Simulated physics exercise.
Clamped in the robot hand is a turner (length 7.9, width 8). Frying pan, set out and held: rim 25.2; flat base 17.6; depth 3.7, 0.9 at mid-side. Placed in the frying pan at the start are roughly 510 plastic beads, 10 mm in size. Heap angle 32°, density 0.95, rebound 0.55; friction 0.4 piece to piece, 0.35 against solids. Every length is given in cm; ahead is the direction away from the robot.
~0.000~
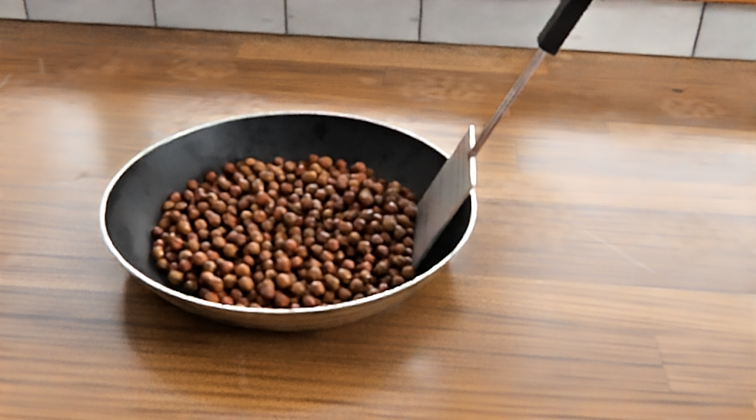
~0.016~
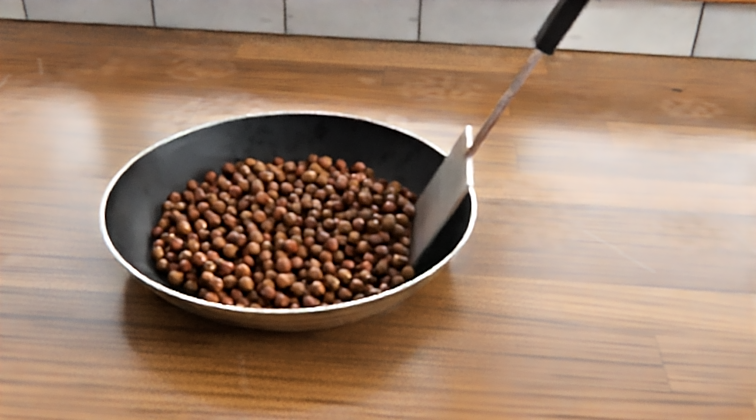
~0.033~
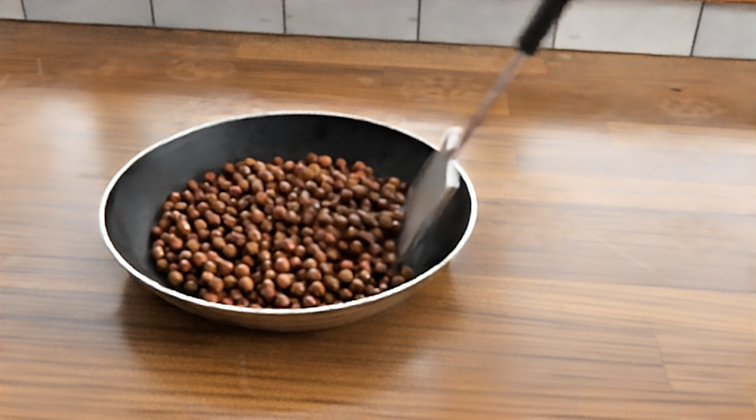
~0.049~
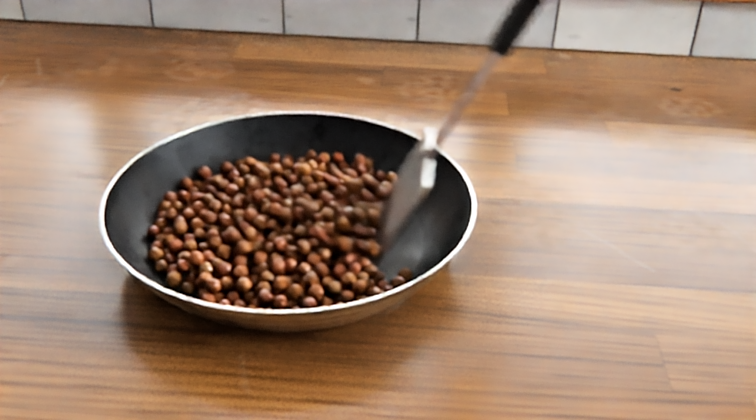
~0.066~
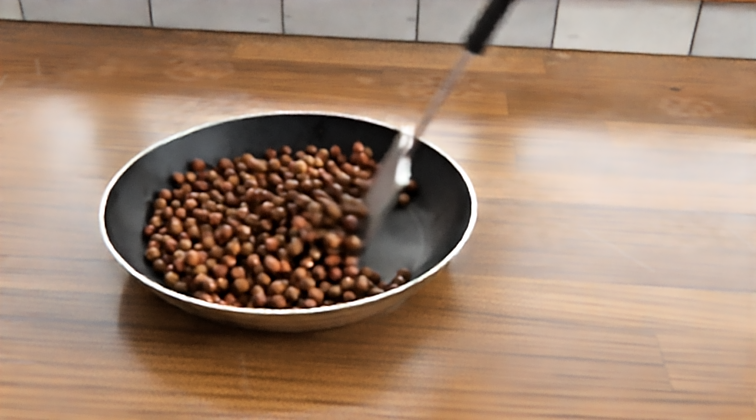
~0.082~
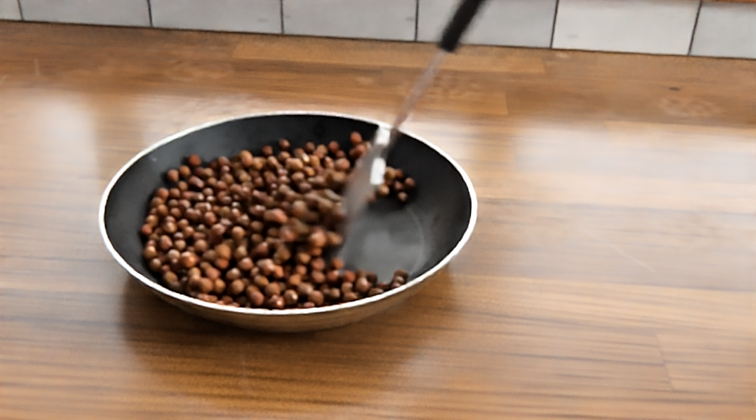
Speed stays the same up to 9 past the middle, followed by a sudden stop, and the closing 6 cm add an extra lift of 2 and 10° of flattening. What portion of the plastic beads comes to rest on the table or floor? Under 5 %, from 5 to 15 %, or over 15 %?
Over 15 %.
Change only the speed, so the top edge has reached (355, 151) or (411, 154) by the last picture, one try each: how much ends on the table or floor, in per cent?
That comes to about 25 and about 15 percent, in that order.
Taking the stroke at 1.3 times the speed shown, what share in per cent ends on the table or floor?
Roughly 30 per cent.
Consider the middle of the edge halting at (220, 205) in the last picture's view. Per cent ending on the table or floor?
5 %.
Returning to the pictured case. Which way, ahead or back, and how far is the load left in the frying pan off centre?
Forward offset: Roughly 3.0 cm.
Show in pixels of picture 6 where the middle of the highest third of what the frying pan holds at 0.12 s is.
I'd point to about (258, 203).
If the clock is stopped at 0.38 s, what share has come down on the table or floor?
Fraction noted: Close to 20 per cent.
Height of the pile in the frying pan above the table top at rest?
3.5 cm.
After 0.12 s, sloping 64°, highest piece 6 above the table; 506 in the frying pan.
After 0.16 s, sloping 61°, highest piece 6 above the table; 506 in the frying pan.
After 0.38 s, sloping 54°, highest piece 12 above the table; 388 in the frying pan, 93 on the table or floor, 25 on the blade or in flight.
After 1.43 s, sloping 54°, highest piece 3 above the table; 388 in the frying pan, 118 on the table or floor.
In the end, 388 in the frying pan, 118 on the table or floor. That is 23 % on the table or floor.
